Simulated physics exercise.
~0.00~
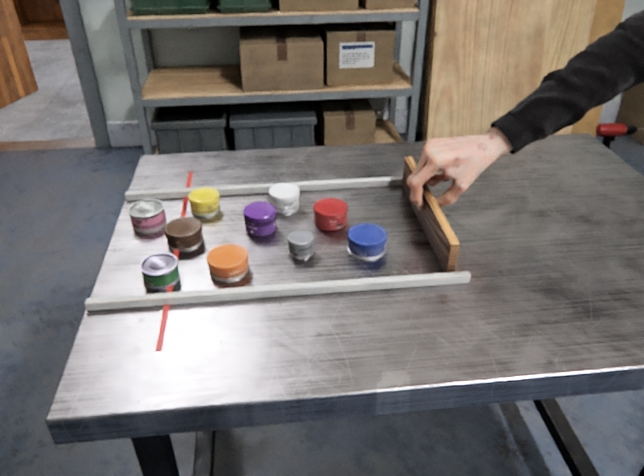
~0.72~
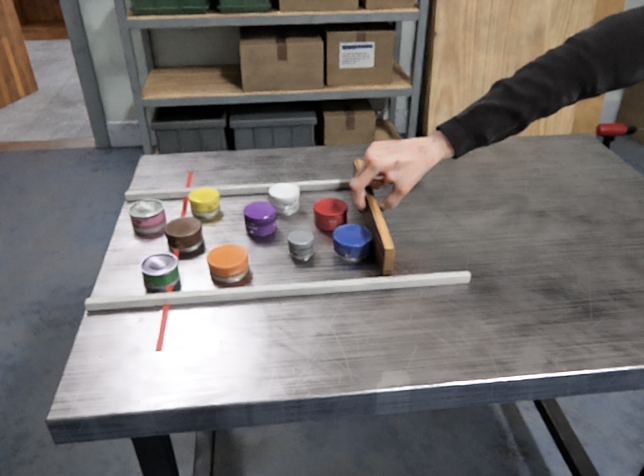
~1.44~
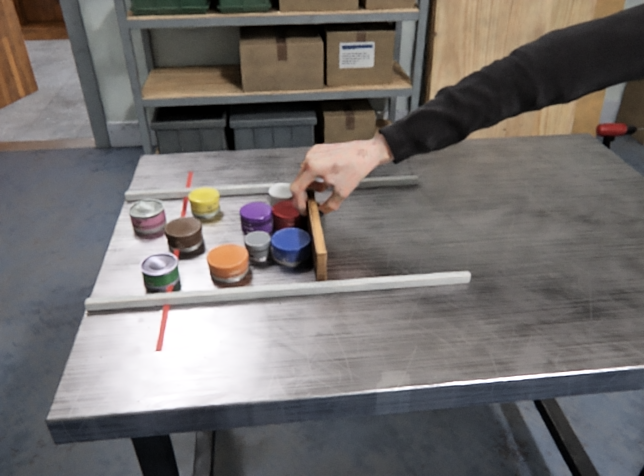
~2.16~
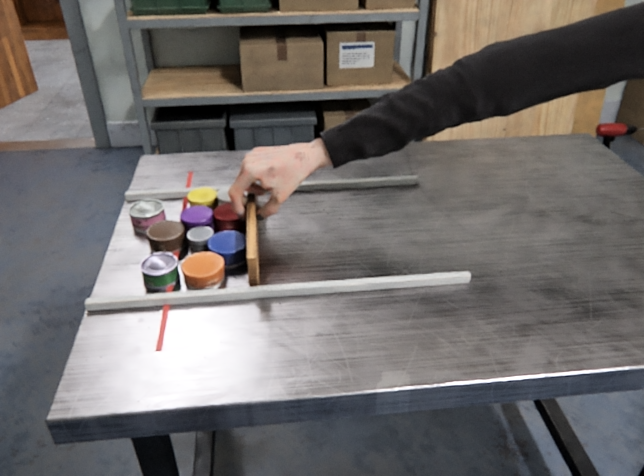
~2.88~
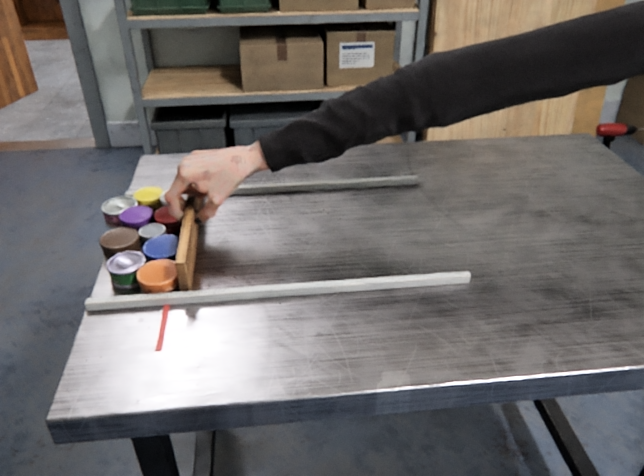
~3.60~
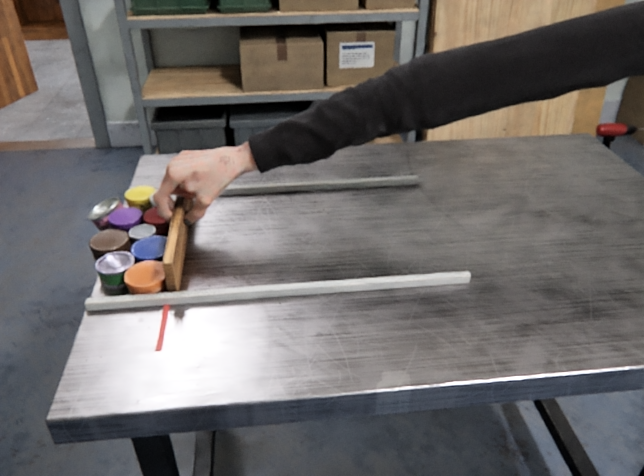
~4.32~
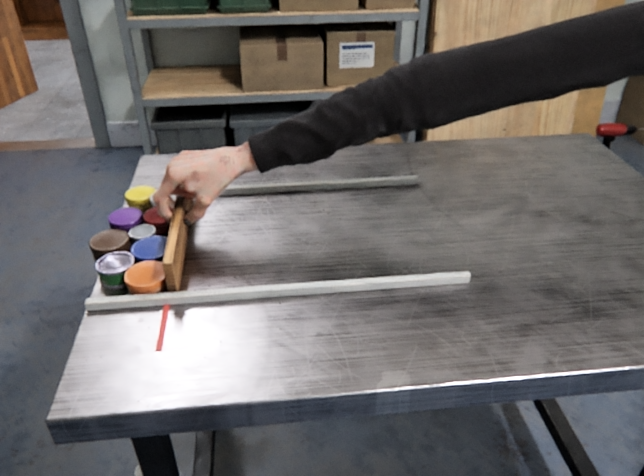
On a metal-topped table in a workshop, a hand slides an upright wooden board left between two pale rails, gathering scattered colourful tins and tubs into a tight cluster at the table's end, until the pink pot drops off the edge while the others remain.
